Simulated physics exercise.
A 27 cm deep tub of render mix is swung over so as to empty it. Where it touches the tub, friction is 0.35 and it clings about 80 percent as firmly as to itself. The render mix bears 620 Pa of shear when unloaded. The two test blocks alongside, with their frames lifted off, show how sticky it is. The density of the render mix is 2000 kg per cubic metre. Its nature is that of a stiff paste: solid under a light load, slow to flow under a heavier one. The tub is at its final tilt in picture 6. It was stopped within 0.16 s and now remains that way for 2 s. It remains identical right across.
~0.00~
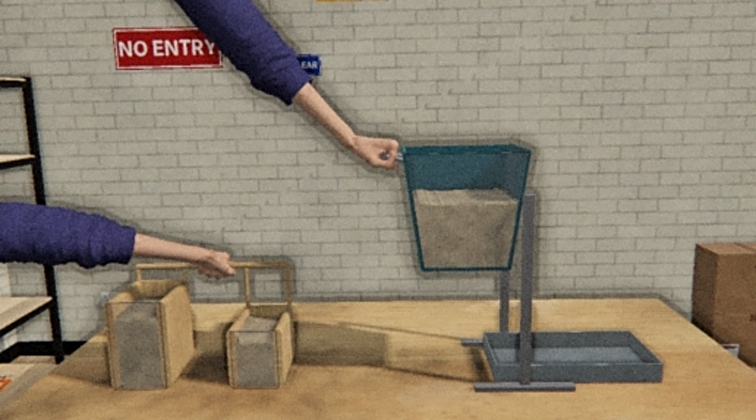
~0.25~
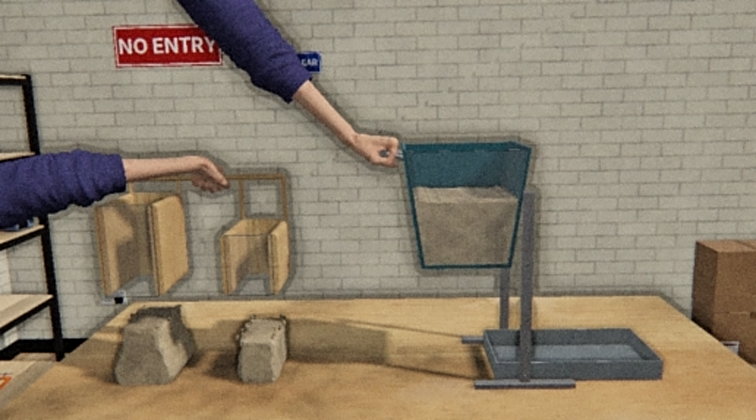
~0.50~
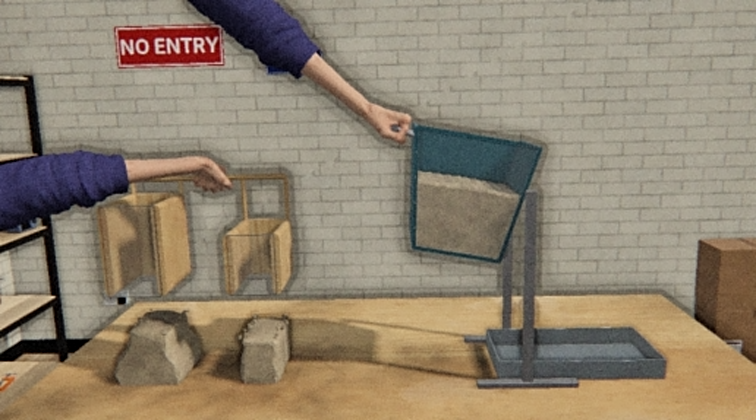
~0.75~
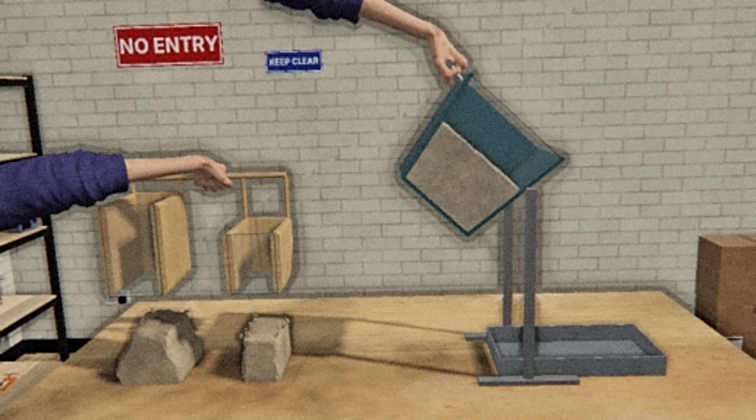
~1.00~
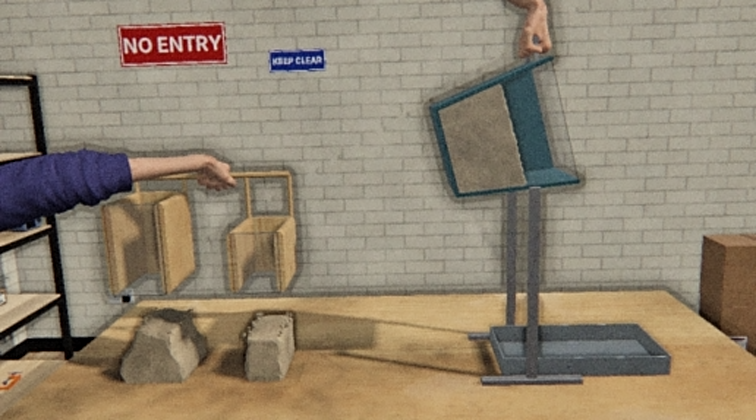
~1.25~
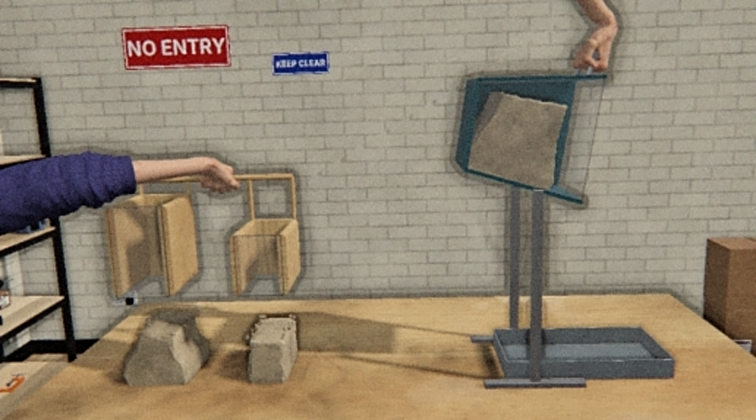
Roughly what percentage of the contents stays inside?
Roughly 44 %.
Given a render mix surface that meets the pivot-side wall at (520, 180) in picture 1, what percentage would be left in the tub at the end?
About 40 %.
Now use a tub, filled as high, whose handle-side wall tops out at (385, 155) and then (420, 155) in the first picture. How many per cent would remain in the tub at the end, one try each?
I'd say near 40 percent the first time and near 70 percent the second.
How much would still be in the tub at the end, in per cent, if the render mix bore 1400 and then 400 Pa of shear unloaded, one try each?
Expect about 100 in a hundred, then about 40 in a hundred.
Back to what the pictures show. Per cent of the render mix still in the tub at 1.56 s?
About 60 %.
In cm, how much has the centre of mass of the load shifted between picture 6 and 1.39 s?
Looks like around 7 cm to me.
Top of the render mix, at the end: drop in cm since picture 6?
About 12 cm.
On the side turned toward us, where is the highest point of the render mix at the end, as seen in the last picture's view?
I'd say it peaks at roughly (474, 150) in the last picture.
After 1.39 s, the tub is at 99 degrees and holds 96 %.
After 1.56 s, the tub is at 99 degrees and holds 61 %.
After 1.73 s, the tub is at 99 degrees and holds 47 %.
After 1.90 s, the tub is at 99 degrees and holds 44 %.
After 3.25 s, the tub is at 99 degrees and holds 44 %.
